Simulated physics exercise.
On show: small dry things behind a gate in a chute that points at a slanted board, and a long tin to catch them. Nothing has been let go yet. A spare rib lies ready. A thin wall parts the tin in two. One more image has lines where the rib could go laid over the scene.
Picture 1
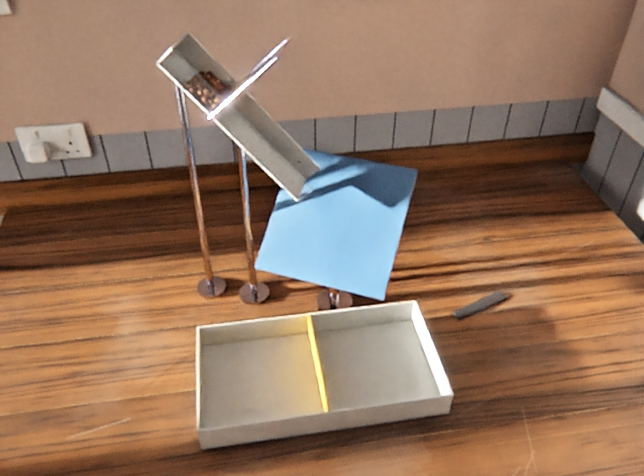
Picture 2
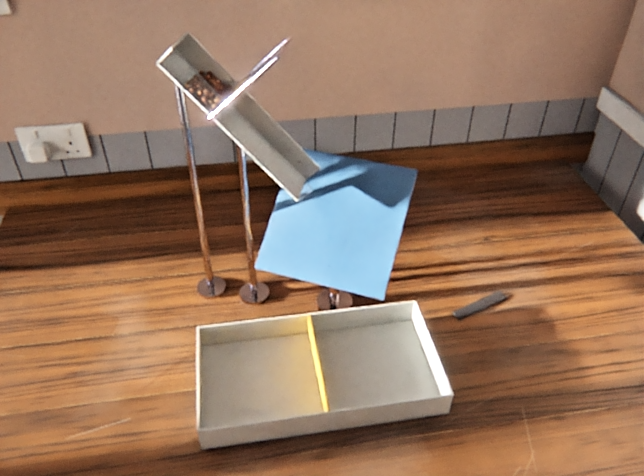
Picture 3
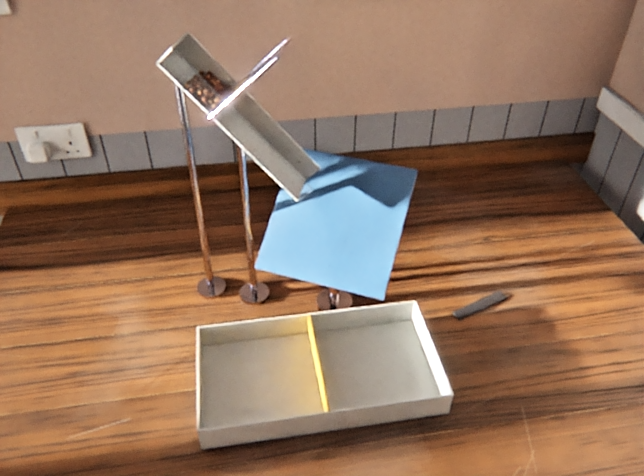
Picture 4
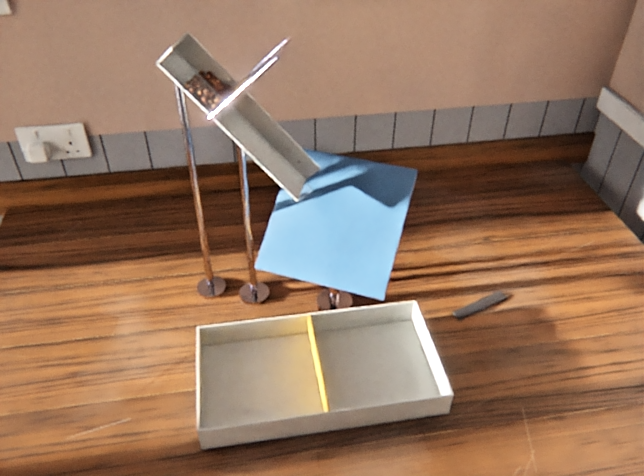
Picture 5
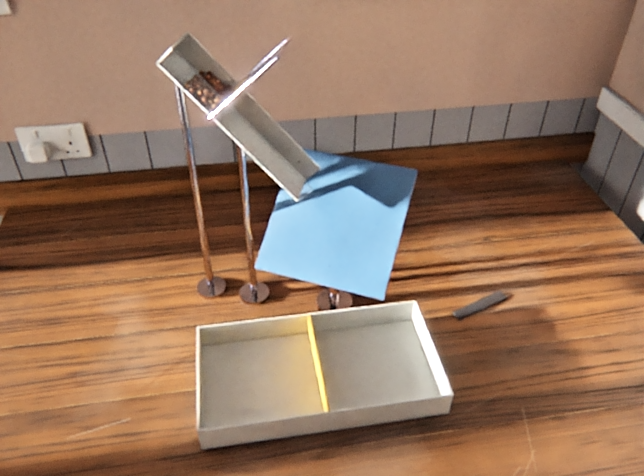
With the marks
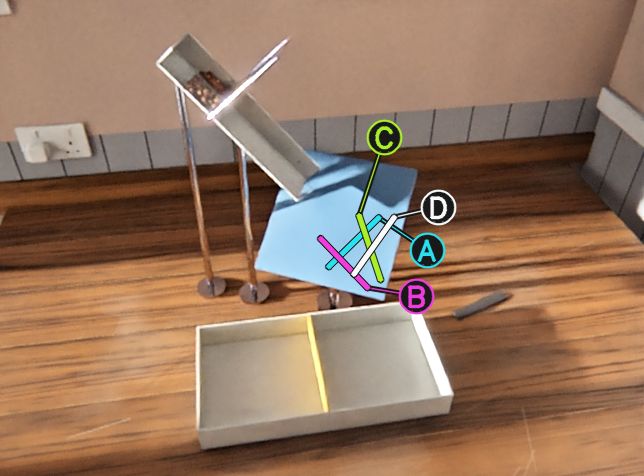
Divided pale tray resting on a wooden table below a tilted blue board and a raised chute holding small brown pieces, nothing moving.
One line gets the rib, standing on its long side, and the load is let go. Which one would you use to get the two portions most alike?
The answer is line D.
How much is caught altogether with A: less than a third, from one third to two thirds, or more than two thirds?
Line A gives more than two thirds.
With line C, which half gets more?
More lands on the right.
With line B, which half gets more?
The right half.
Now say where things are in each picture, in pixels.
The first picture shows load behind the gate at (213, 92), cereal balls; lip of the chute at (301, 190), sloping fairly steeply.
The second picture shows middle of the board at (336, 219), tilted fairly steeply; middle of its low edge at (317, 283); of its high edge at (354, 158).
The third picture shows front corners of the tin at (198, 430) and (452, 394); front end of its middle wall at (329, 412); gate still shut at (238, 89).
The fourth picture shows middle of the load at (213, 92); lip at (301, 190).
The fifth picture shows middle of the load at (213, 92); lip at (301, 190).
On the marked copy, line A from (378, 217) to (328, 266); line B from (320, 238) to (367, 287); line C from (359, 215) to (380, 279); line D from (394, 217) to (353, 274).
With A, of what is caught, nearly all in the left half, a stray few in the right.
With B, of what is caught, a small part in the left half, nearly all in the right.
With C, of what is caught, a small part in the left half, most in the right.
With D, of what is caught, about half in the left half, about half in the right.
